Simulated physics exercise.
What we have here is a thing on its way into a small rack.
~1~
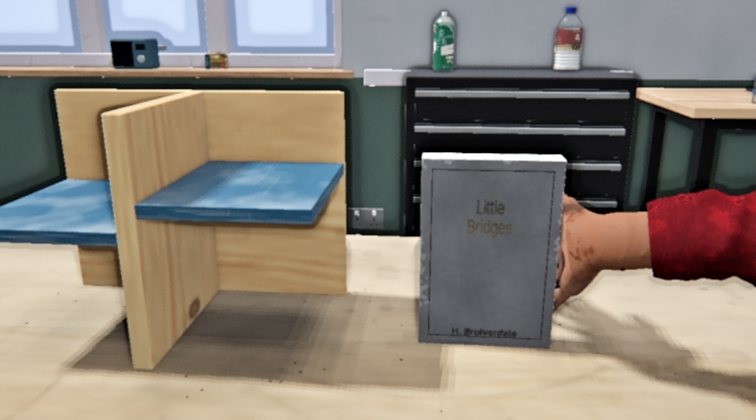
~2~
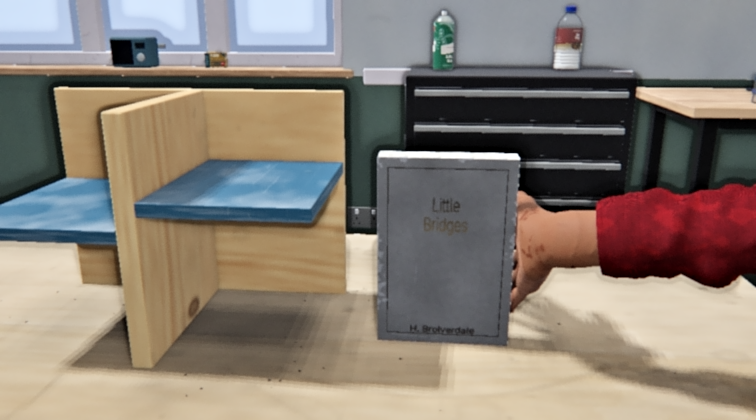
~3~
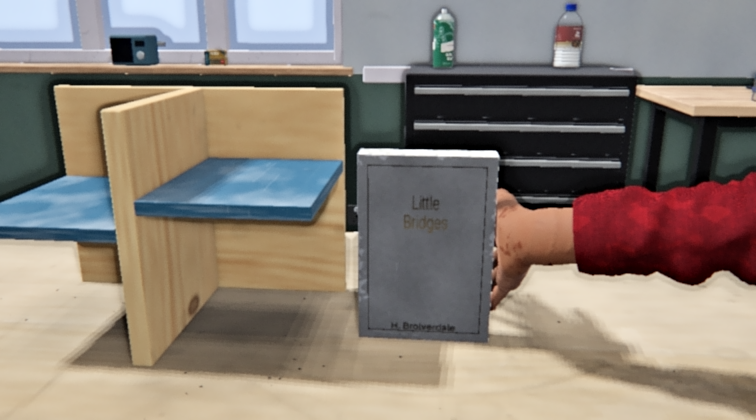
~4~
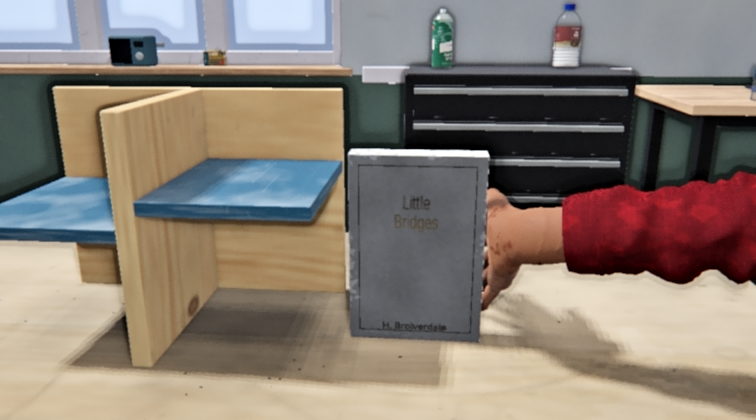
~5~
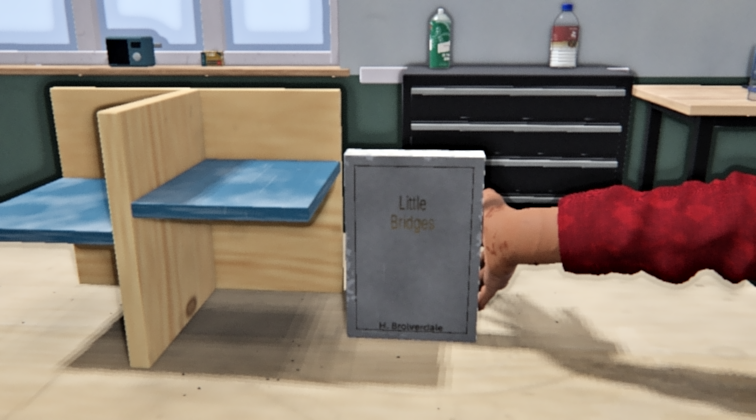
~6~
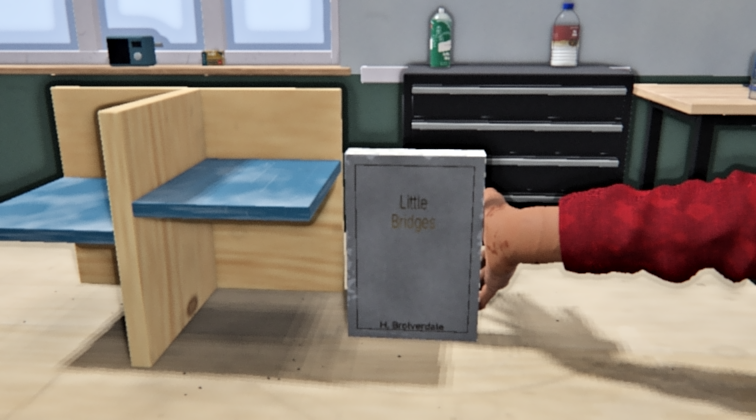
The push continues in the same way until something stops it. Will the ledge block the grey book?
Yes, the grey book is held back.
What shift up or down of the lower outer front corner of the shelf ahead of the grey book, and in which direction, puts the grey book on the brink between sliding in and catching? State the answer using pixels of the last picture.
Up by around 52 pixels.
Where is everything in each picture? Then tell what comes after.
In the first picture, hand sliding it forward; grey book (487, 252); shelf (173, 218).
In the second picture, hand sliding it forward; grey book (445, 250); shelf (173, 216).
In the third picture, hand sliding it forward; grey book (425, 248); shelf (173, 214).
In the fourth picture, hand sliding it forward; grey book (417, 247); shelf (172, 215).
In the fifth picture, hand sliding it forward; grey book (413, 248); shelf (170, 216).
In the sixth picture, hand sliding it forward; grey book (414, 247); shelf (171, 215).
Then, 0.20 s past the last view, grey book sliding up to the opening near (404, 247).
Then, 0.38 s past the last view, grey book stopped at the opening near (394, 246).
Finally, the grey book stops at the shelf, near (394, 246).
